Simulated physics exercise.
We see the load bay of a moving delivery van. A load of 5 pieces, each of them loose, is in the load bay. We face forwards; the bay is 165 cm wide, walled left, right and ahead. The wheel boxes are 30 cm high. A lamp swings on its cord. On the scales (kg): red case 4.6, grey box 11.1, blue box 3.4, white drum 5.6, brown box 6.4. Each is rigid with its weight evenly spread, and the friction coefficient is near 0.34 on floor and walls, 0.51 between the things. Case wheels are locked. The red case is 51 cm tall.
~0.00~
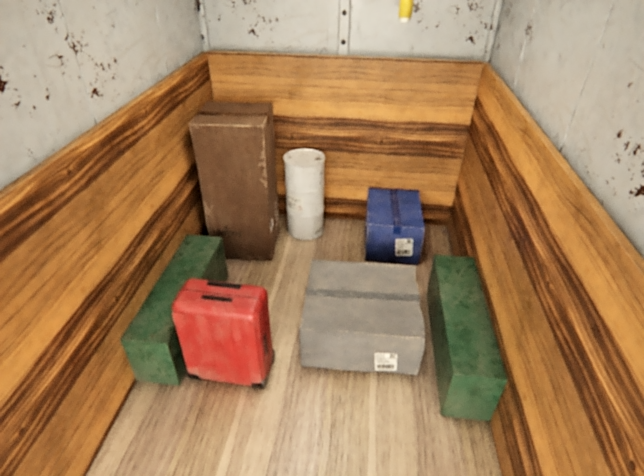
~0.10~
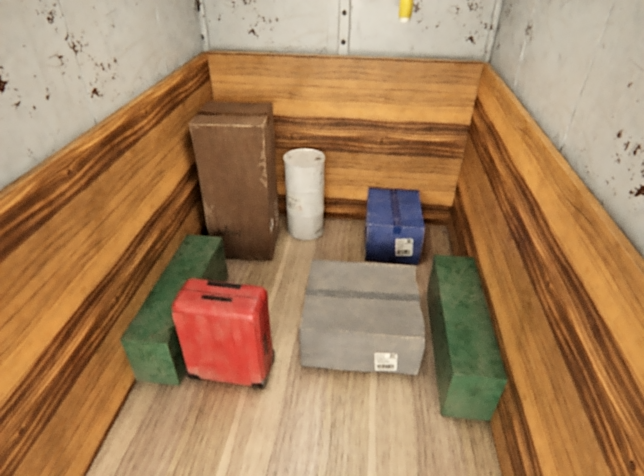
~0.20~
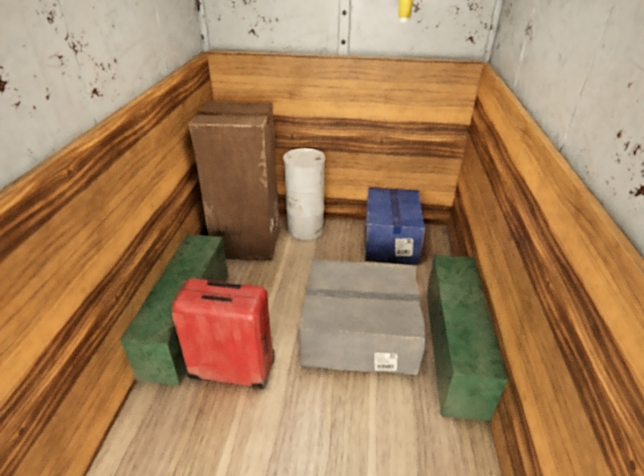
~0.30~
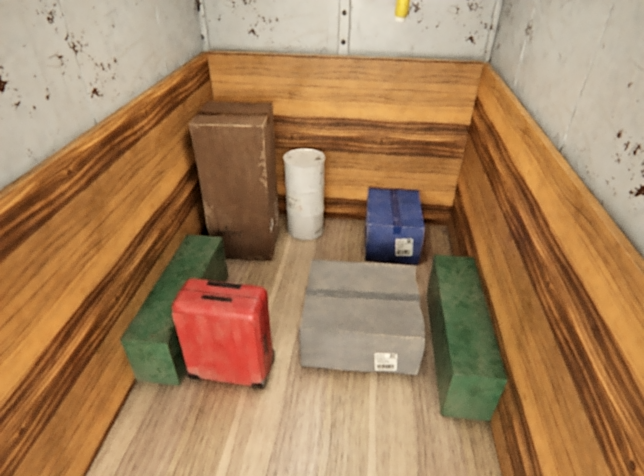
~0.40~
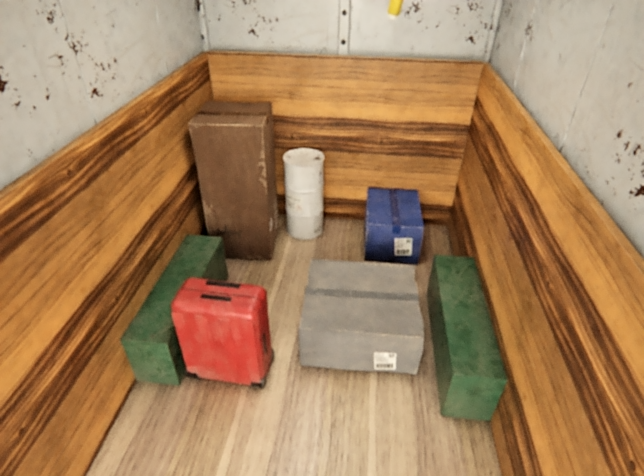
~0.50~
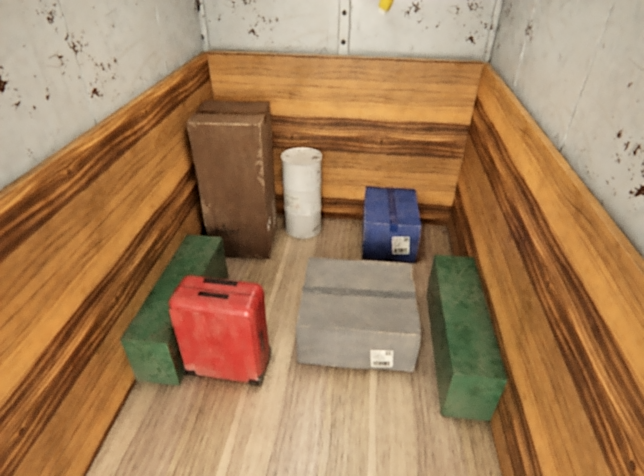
In a van's load bay, a lamp swings left, then the load slides slightly left.
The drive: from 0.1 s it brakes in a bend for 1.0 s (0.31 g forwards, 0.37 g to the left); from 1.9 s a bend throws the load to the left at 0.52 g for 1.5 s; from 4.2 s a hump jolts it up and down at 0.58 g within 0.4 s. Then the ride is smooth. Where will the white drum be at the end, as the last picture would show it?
It ends at about (293, 192).
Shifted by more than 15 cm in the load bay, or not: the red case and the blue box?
The red case keeps its place; the blue box gets shifted.
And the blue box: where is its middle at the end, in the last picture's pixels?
At about (333, 221).
By 0.70 s, push 0.31 g forwards, 0.37 g left; white drum 8 cm from its spot near (296, 192); grey box 11 cm from its spot; brown box 7 cm from its spot.
By 1.00 s, push 0.12 g forwards, 0.15 g left; white drum 10 cm from its spot near (293, 192); grey box 32 cm from its spot; brown box 8 cm from its spot.
By 2.40 s, push 0.52 g left; white drum 10 cm from its spot near (293, 192); grey box 49 cm from its spot; blue box 15 cm from its spot.
By 2.60 s, push 0.52 g left; white drum 10 cm from its spot near (293, 192); grey box 61 cm from its spot; blue box 29 cm from its spot.
When it is over (5.2 s), not toppled but over 15 cm from the start, grey box and blue box; the other 3 within 15 cm of the start. In the last view, white drum near (293, 192).
